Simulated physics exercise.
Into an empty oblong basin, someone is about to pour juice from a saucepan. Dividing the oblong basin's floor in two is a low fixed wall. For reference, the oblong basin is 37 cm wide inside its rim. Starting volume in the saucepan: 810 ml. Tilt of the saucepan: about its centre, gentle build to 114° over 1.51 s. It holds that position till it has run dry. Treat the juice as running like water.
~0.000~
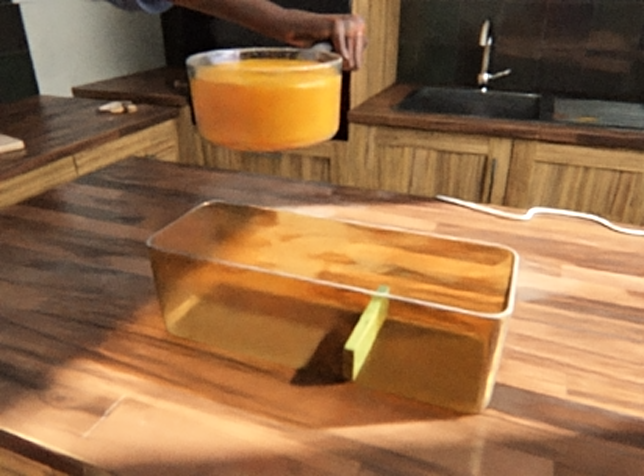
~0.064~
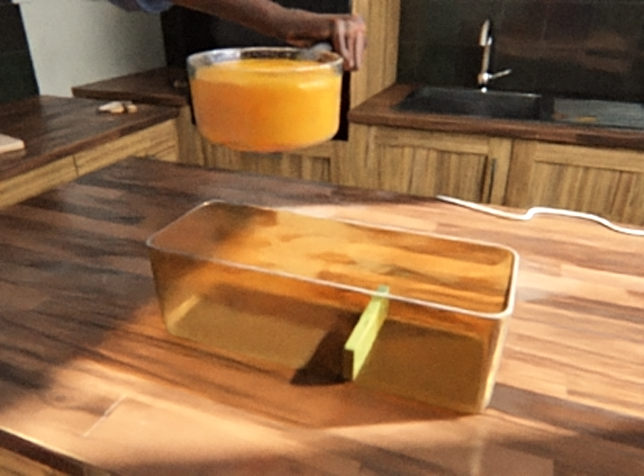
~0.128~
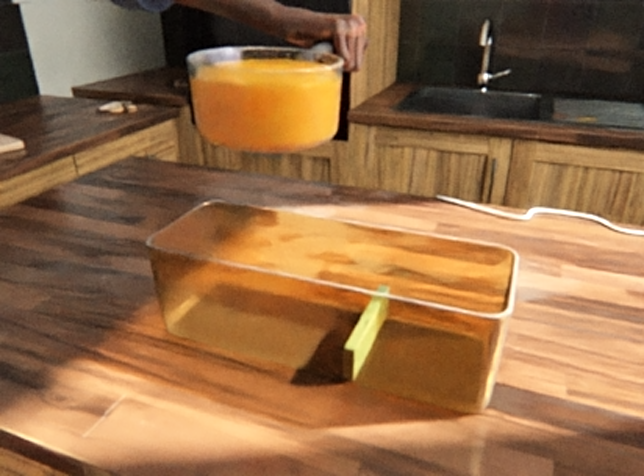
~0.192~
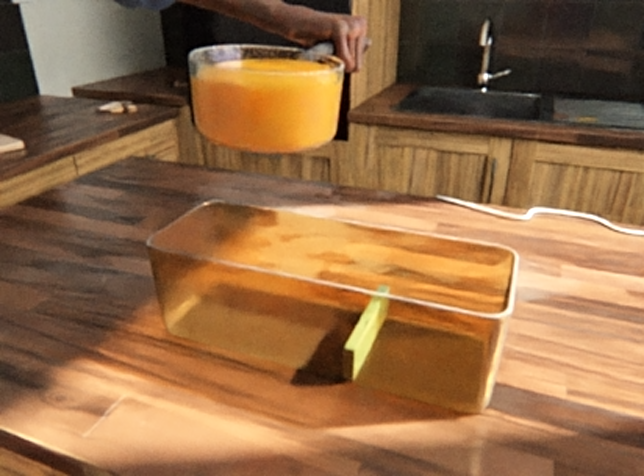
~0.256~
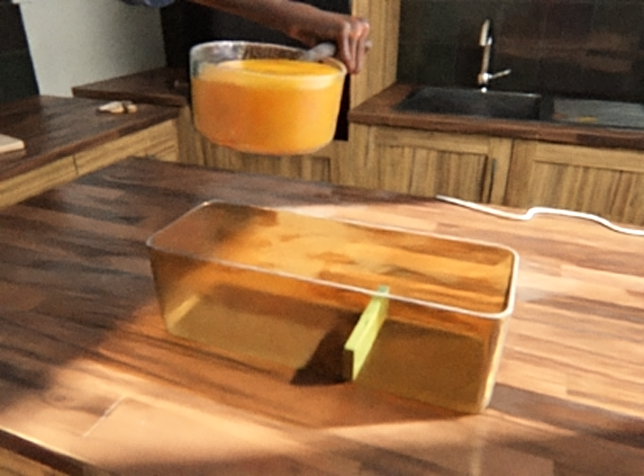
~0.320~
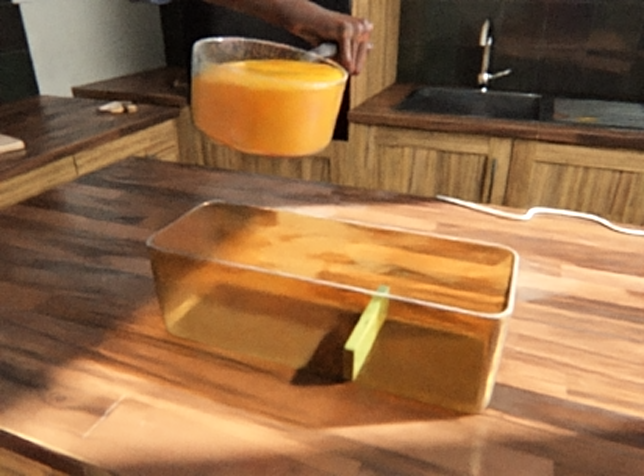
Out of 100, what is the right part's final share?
About 66 out of 100.
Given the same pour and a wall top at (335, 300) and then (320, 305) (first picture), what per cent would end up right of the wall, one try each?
Respectively close to 95 and 95 %.
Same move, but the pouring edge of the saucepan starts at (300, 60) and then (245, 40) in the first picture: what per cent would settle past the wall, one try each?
Try 1: Approx. 50 %; try 2: Approx. 5 %.
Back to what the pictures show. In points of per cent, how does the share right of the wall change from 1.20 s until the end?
A loss, roughly 6.
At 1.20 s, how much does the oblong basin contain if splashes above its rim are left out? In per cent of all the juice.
Roughly 86 %.
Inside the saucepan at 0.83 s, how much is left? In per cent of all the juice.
Remaining: Near 46 % of the total.
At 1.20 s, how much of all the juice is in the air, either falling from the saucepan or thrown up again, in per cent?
I'd say some 7 per cent is in the air.
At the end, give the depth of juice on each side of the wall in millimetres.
Left about 10 mm, right about 34 mm.
After 0.83 s the tilt is 66° and 46 per cent is still to pour, 2 is left of the wall and 20 right of it.
After 1.20 s the tilt is 102° and 6 per cent is still to pour, 15 is left of the wall and 72 right of it.
After 1.59 s the tilt is 114° and 0 per cent is still to pour, 32 is left of the wall and 68 right of it.
After 2.01 s the tilt is 114° and 0 per cent is still to pour, 33 is left of the wall and 67 right of it.
In the end 33 per cent lies left of the wall, 66 right of it and 1 outside.
